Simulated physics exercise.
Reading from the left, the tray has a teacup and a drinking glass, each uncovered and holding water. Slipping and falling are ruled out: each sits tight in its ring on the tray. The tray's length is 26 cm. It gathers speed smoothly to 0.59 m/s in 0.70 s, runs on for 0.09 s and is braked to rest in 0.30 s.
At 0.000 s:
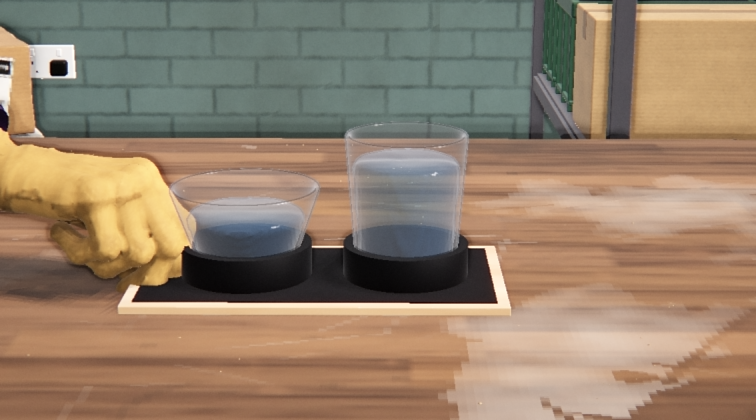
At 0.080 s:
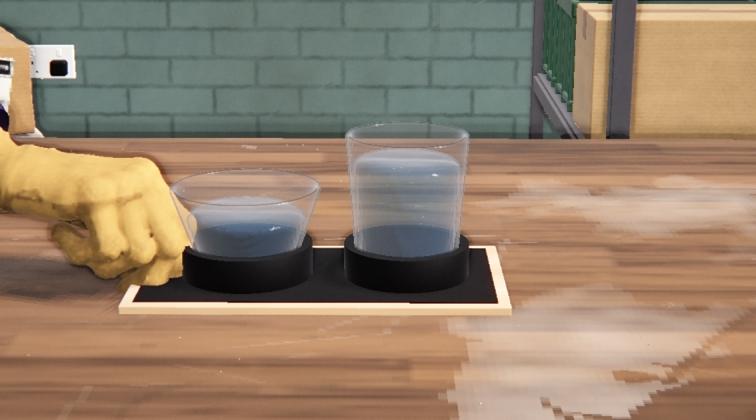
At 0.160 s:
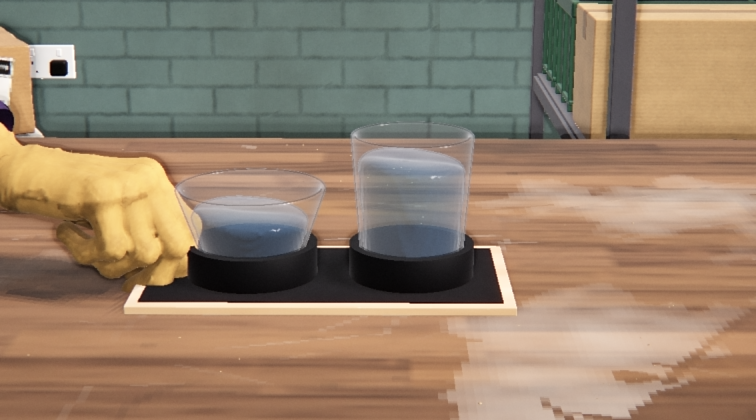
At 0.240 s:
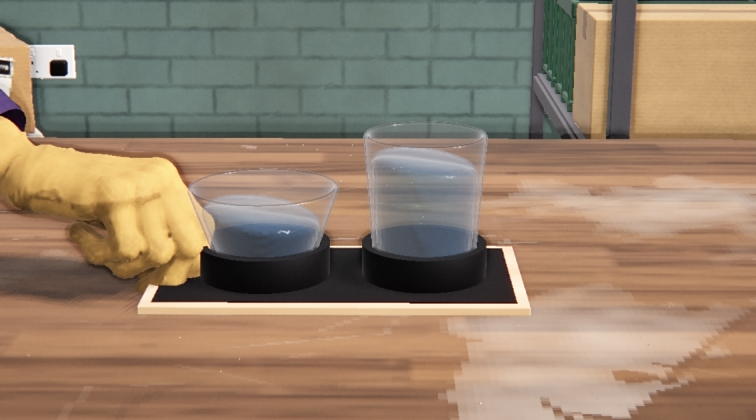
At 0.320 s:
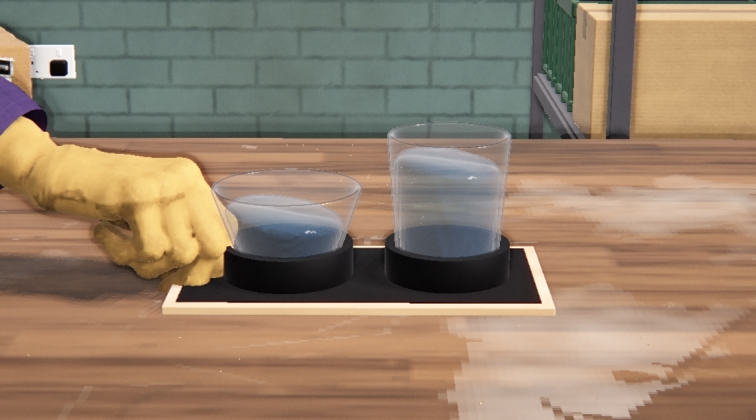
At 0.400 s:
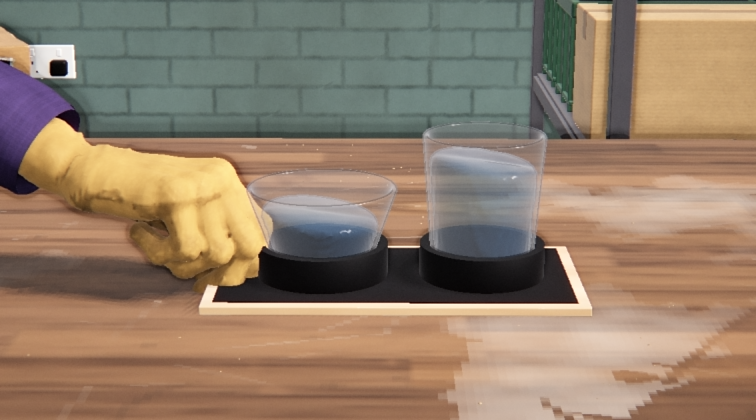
A yellow-gloved hand slid a black tray holding two clear glasses of water a short way to the right across a wooden table, and the water tilted, sitting higher on the left side.
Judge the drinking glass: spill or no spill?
The contents remain inside.
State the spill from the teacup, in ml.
Measured volume: Approx. 0 ml.
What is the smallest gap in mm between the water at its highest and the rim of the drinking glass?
About 3 mm below the rim.
After 0.63 s the tray moves at 0.58 m/s; losses from the left are 0, 0 ml.
After 0.87 s the tray moves at 0.49 m/s; losses from the left are 0, 0 ml.
After 1.10 s the tray moves at 0.00 m/s; losses from the left are 0, 0 ml.
After 1.34 s the tray moves at 0.00 m/s; losses from the left are 0, 0 ml.
In the end losses from the left are 0, 0 ml.
